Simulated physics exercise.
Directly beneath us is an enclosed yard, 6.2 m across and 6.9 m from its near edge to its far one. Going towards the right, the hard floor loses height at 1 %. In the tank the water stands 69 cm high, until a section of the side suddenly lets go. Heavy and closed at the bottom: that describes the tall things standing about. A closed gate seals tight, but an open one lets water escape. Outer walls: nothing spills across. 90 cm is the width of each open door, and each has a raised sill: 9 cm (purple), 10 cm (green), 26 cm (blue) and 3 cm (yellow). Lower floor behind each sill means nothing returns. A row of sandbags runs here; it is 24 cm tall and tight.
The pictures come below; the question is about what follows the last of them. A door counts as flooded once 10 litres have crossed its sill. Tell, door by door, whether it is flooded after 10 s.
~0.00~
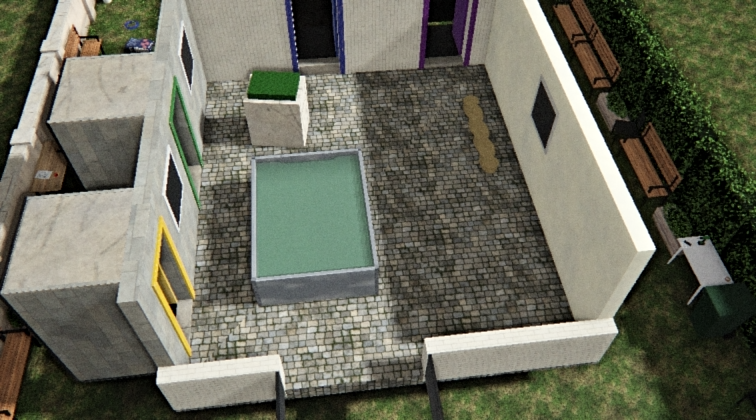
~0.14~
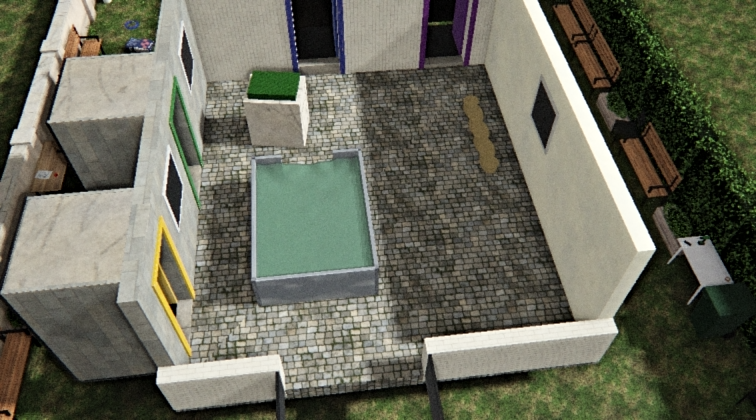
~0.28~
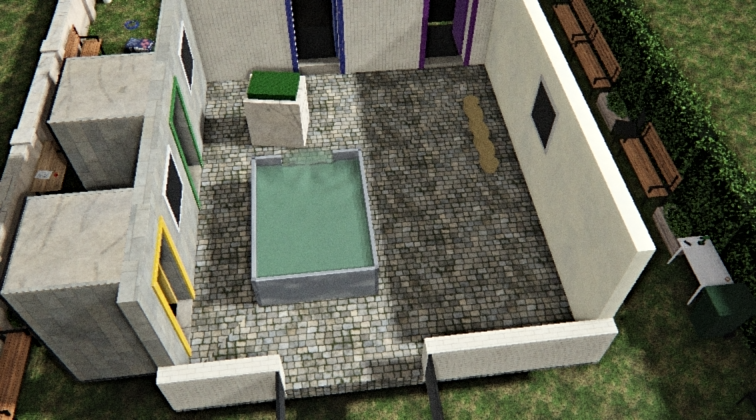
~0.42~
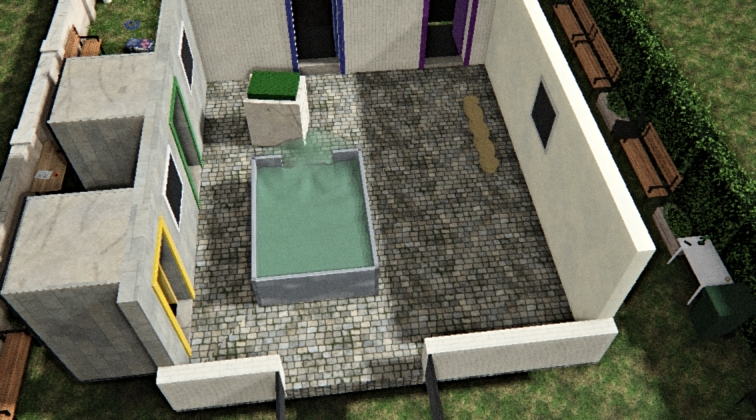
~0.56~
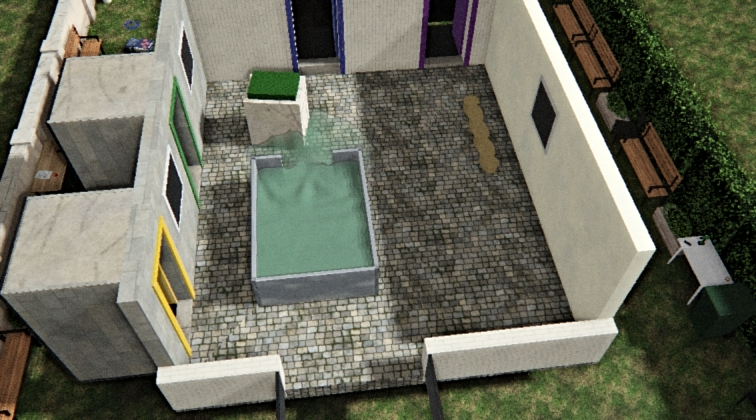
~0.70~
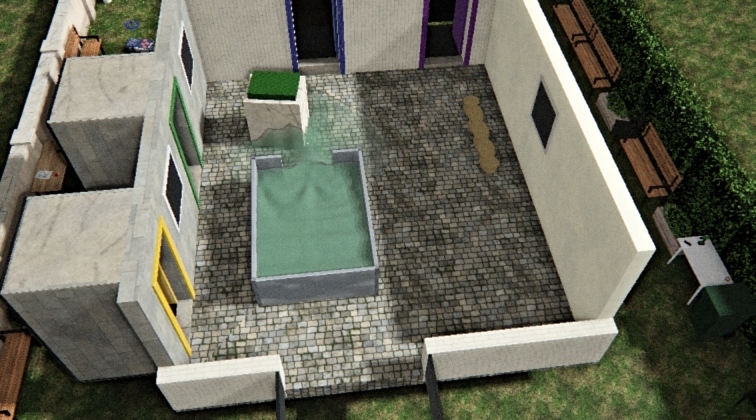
In the end purple door: Surplus; green door: Surplus; blue door: Short; yellow door: Surplus.
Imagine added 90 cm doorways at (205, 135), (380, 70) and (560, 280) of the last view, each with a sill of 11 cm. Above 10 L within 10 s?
Check each in turn: The first succeeds, the second succeeds, the third fails.
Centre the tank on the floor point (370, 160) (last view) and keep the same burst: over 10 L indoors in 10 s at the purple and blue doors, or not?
Lab note: Purple door limit exceeded; blue door limit exceeded.
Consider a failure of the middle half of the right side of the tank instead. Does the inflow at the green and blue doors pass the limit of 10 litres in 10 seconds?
At green the amount is beneath the mark, while at blue it is beneath the mark.
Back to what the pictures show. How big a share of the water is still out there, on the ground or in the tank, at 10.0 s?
About 88 per cent.
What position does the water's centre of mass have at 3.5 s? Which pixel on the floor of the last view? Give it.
Around (334, 171).
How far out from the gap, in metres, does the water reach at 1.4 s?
Roughly 3.6 metres out.
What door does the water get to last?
I'd say the yellow one.
After 1.4 s water covers 20 % of the floor and is deepest (47 cm) near (296, 149); purple door not reached, green door 13 cm at the sill, 1 L in, blue door 15 cm at the sill, 0 L in, yellow door not reached.
After 2.2 s water covers 35 % of the floor and is deepest (42 cm) near (296, 149); purple door 13 cm at the sill, 0 L in, green door 20 cm at the sill, 27 L in, blue door 19 cm at the sill, 0 L in, yellow door not reached.
After 3.5 s water covers 50 % of the floor and is deepest (32 cm) near (486, 70); purple door 14 cm at the sill, 10 L in, green door 16 cm at the sill, 71 L in, blue door 13 cm at the sill, 0 L in, yellow door 2 cm at the sill, 0 L in.
After 6.0 s water covers 75 % of the floor and is deepest (22 cm) near (477, 66); purple door 17 cm at the sill, 71 L in, green door 12 cm at the sill, 96 L in, blue door 8 cm at the sill, 0 L in, yellow door 5 cm at the sill, 1 L in.
After 10.0 s water covers 95 % of the floor and is deepest (18 cm) near (482, 82); purple door 14 cm at the sill, 151 L in, green door 8 cm at the sill, 102 L in, blue door 8 cm at the sill, 0 L in, yellow door 6 cm at the sill, 32 L in.
